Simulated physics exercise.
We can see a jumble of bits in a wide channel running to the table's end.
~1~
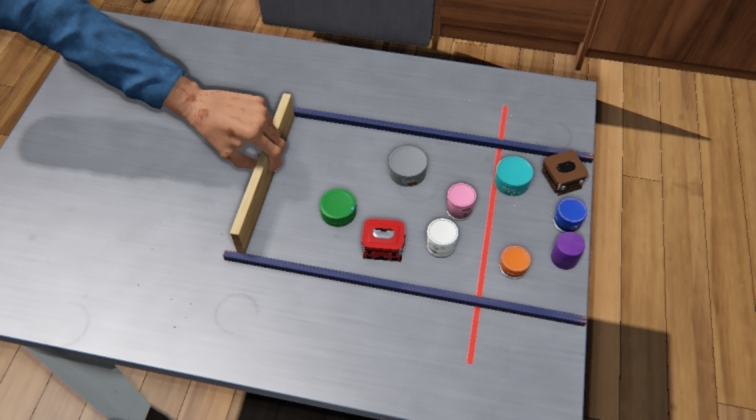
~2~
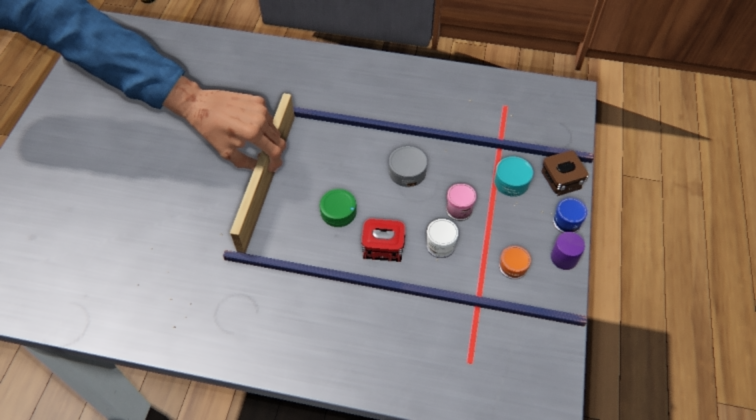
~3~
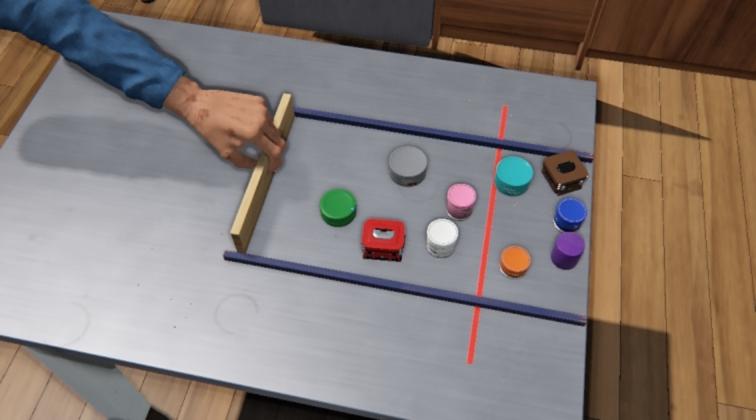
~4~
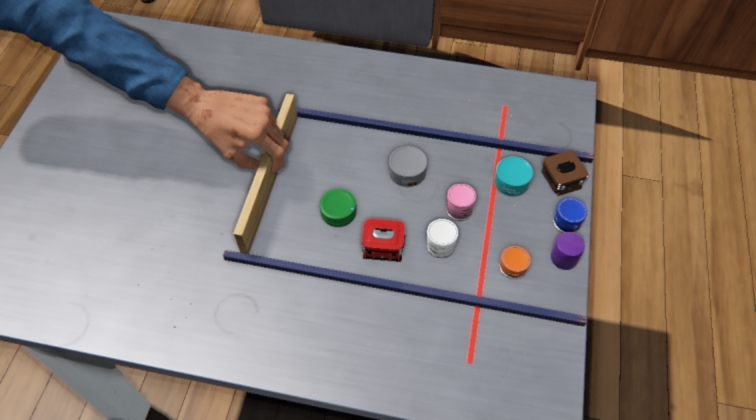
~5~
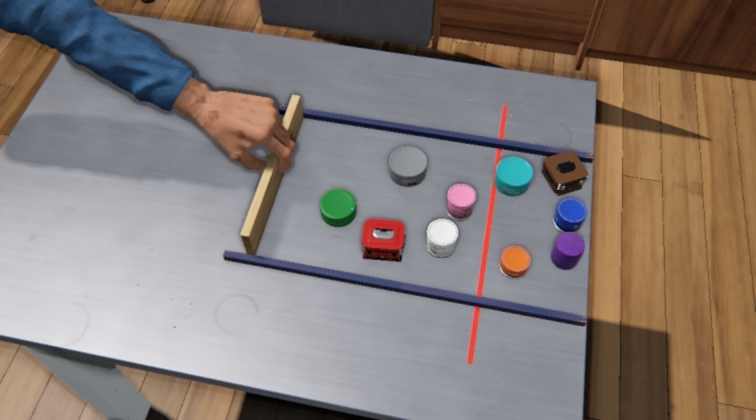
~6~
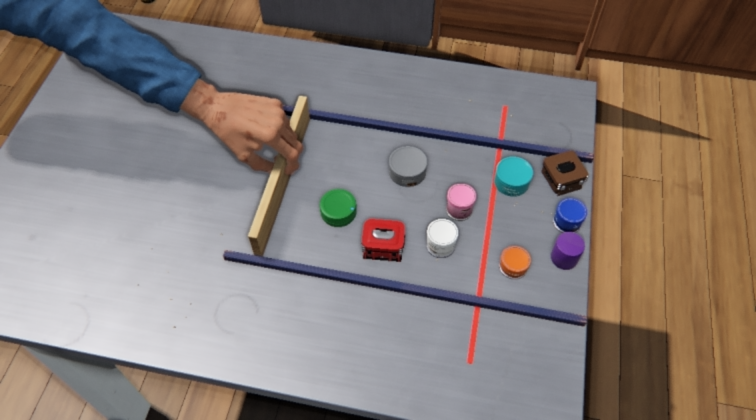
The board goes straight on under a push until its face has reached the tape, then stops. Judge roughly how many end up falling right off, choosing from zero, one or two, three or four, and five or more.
Not one tumbles.
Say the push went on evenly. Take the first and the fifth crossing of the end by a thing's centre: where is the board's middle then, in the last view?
Its centre point is roughly (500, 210) and later (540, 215).
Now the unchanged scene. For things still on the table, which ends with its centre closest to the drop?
The one in question is the brown case.
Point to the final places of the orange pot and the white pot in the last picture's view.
In the last picture the first middle sits at (556, 281) and the other at (542, 254).
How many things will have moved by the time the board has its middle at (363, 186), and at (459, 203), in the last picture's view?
The number moved is 1 and then 7.
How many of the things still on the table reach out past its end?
1, I think.
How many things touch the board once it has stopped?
The count in contact is 4.
Soon after, none off yet; blue pot at rest near (570, 216); purple lid at rest near (568, 251); brown case at rest near (564, 173).
At rest, the number that fall off is zero.
